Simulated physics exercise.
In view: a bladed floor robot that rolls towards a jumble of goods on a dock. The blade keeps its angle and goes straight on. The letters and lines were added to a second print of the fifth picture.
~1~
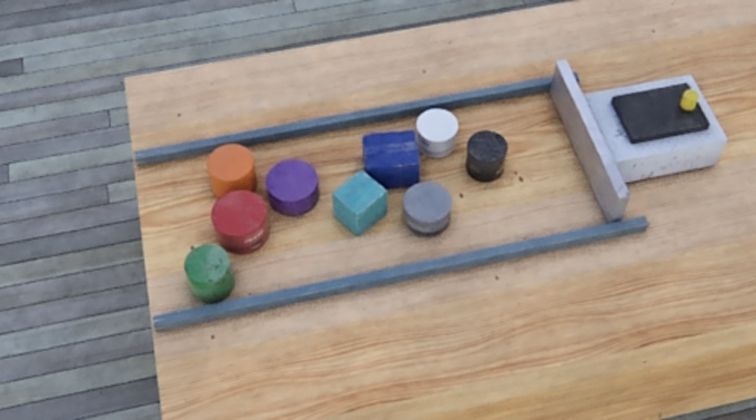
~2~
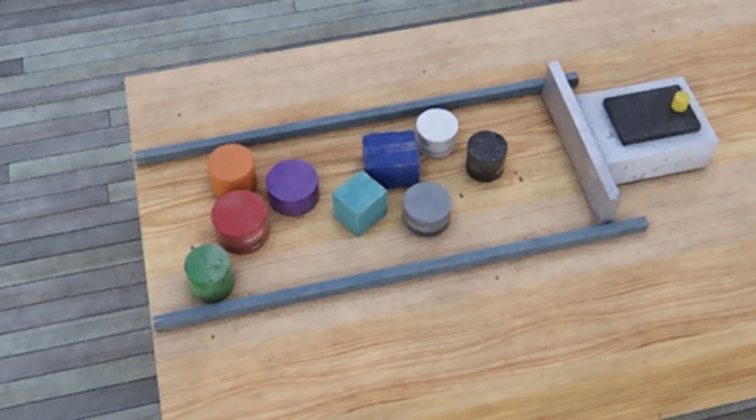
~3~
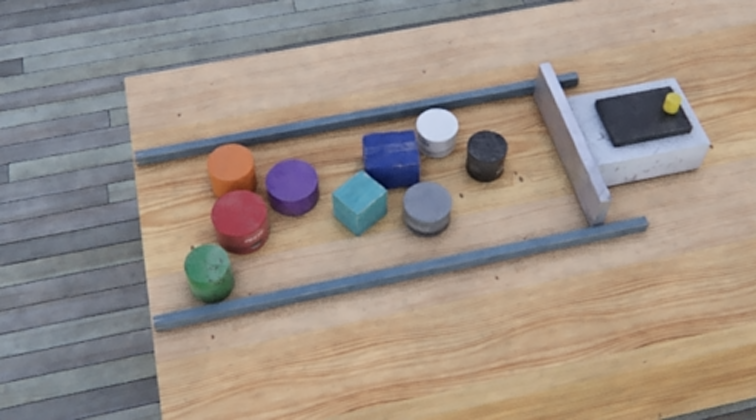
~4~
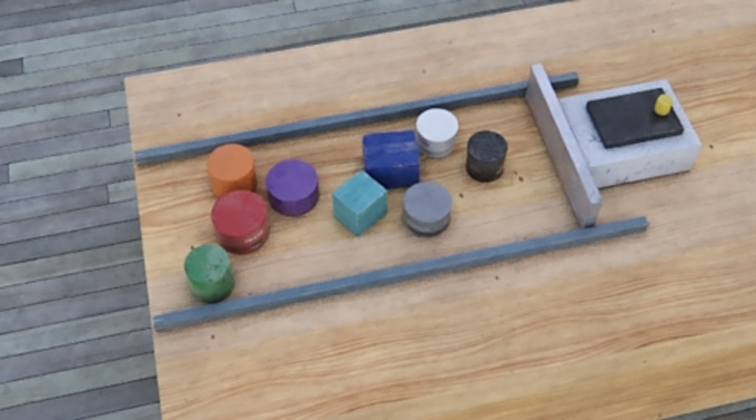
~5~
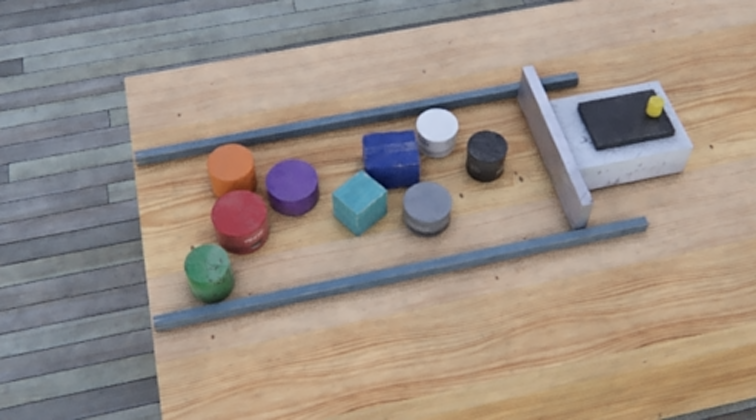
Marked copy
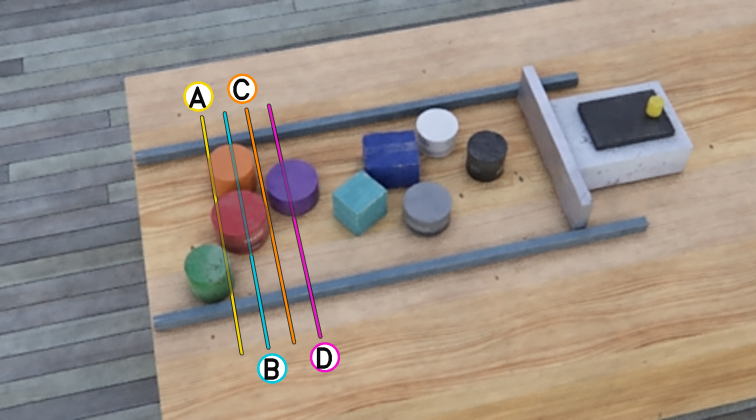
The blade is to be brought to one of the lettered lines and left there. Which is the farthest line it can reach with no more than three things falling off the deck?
Line A.
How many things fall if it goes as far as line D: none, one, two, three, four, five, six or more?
The count is none.
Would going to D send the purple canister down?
By then, no.
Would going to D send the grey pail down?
No.
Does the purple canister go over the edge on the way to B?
Yes.
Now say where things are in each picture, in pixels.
The first picture shows robot (654, 113); blue parcel (391, 161); purple canister (293, 188).
The second picture shows robot (646, 115); red pail (241, 222).
The third picture shows robot (637, 116); grey pail (427, 210).
The fourth picture shows robot (628, 118); green canister (209, 274).
The fifth picture shows robot (620, 119); orange canister (232, 173); blue parcel (391, 161); purple canister (293, 188).
On the marked copy, A at (220, 225); B at (245, 221); C at (268, 216); D at (293, 211).
Taking A. A third of the way, robot (504, 141); white pail (397, 138); grey pail (418, 213).
Two thirds of the way, robot (384, 164); orange canister (172, 166); purple canister (191, 205).
When it is over, robot (289, 182); orange canister over the edge; purple canister over the edge; three fallen.
As for the rest, B is within the limit but short; C is within the limit but short; D is within the limit but short.
